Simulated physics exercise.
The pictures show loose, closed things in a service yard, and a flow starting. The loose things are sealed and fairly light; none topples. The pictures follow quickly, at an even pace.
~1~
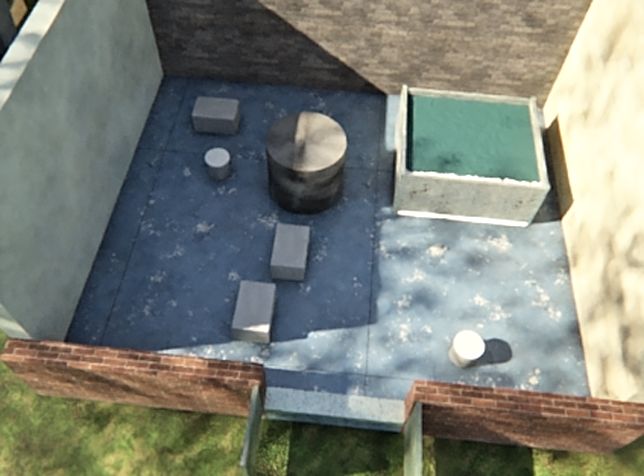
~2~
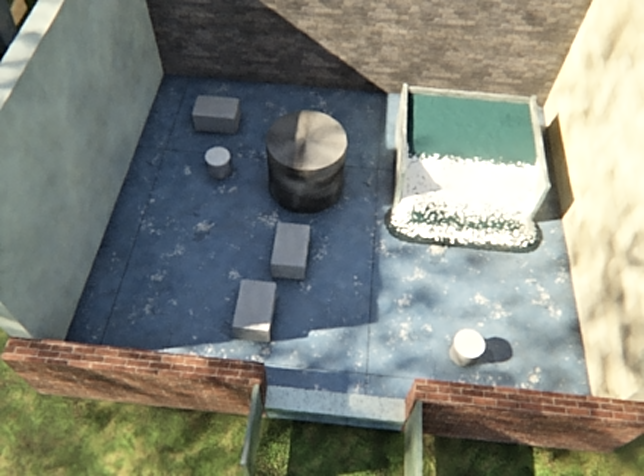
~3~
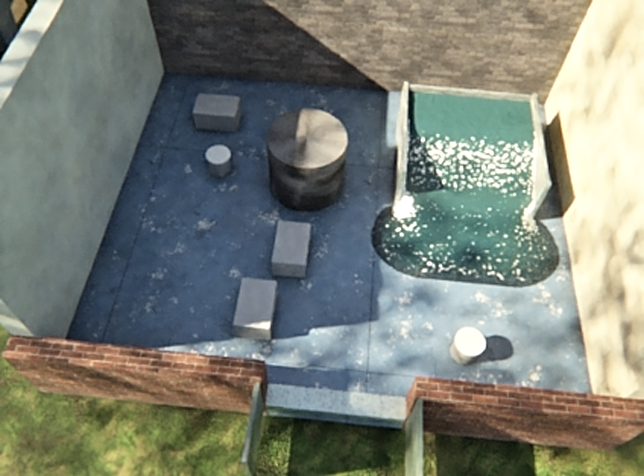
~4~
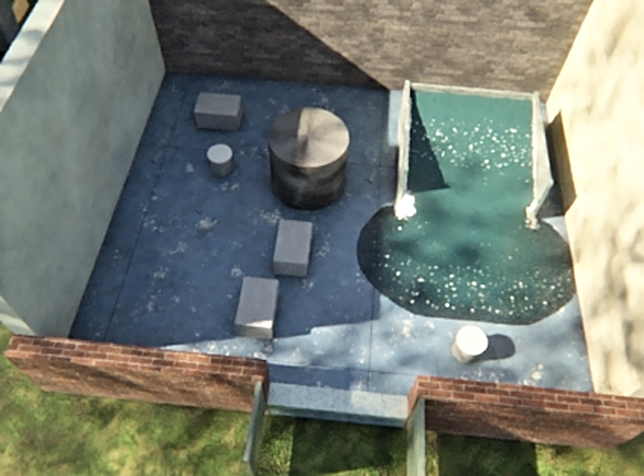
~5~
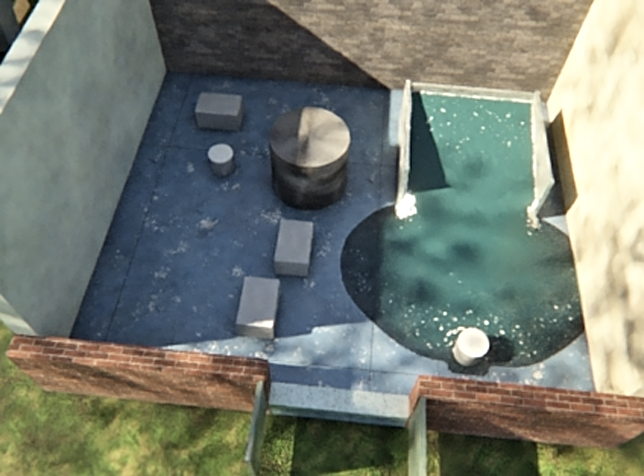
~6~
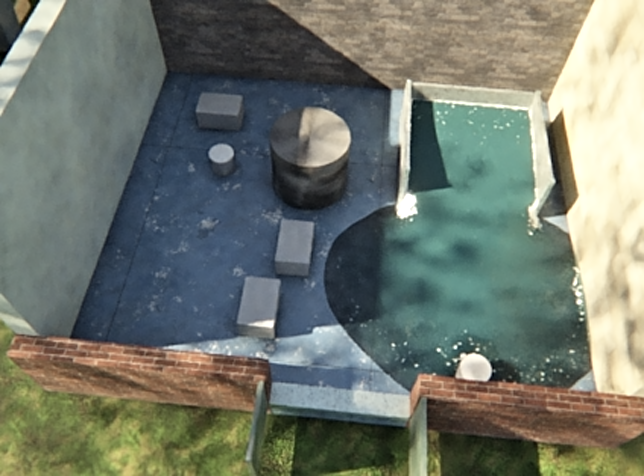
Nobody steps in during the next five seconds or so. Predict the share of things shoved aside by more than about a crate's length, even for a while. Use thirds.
That comes to between one and two thirds.
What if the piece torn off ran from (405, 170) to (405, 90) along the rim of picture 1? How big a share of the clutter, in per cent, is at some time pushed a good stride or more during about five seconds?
Close to 80 %.
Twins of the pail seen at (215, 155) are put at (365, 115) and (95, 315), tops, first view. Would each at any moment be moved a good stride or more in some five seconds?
One after the other: Not that far, moved that far.
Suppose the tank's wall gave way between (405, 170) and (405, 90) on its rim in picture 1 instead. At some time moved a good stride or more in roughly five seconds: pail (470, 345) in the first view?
For that one: Under that.
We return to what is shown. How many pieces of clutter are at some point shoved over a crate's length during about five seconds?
3 of them.
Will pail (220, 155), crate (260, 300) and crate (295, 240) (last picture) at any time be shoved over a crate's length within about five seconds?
In that order: Less than that, shifted that much, pushed that far.
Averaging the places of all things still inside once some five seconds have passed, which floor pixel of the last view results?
Roughly at (205, 180).
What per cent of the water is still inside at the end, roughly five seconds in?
Some 78 per cent.
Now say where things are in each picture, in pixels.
A pail at (469, 345), on the bottom; a crate at (216, 108) rests on the ground; 0 of 5 have shifted, in the first frame.
A pail at (470, 343), on the bottom; a crate at (216, 107), on the bottom; 0 of 5 have shifted, in the second frame.
A pail at (470, 341), on the bottom; a crate at (216, 105) rests on the ground; 0 of 5 have shifted, in the third frame.
A pail at (472, 340), on the bottom; a crate at (218, 104), on the bottom; 0 of 5 have shifted, in the fourth frame.
A pail at (474, 343) rests on the ground, close to its start; a crate at (219, 104) rests on the ground; 0 of 5 have shifted, in the fifth frame.
A pail at (476, 369) rests on the ground, a stride from its start; a crate at (219, 104) rests on the ground; 1 of 5 have shifted, in the sixth frame.
A moment on, 0 of 5 are well off their spots; 1 afloat.
Next, 0 of 5 are well off their spots; 1 afloat.
Later, 1 of 5 are well off their spots; 0 afloat.
In the end, 3 of 5 are well off their spots, and 3 have been at some point; 1 afloat.
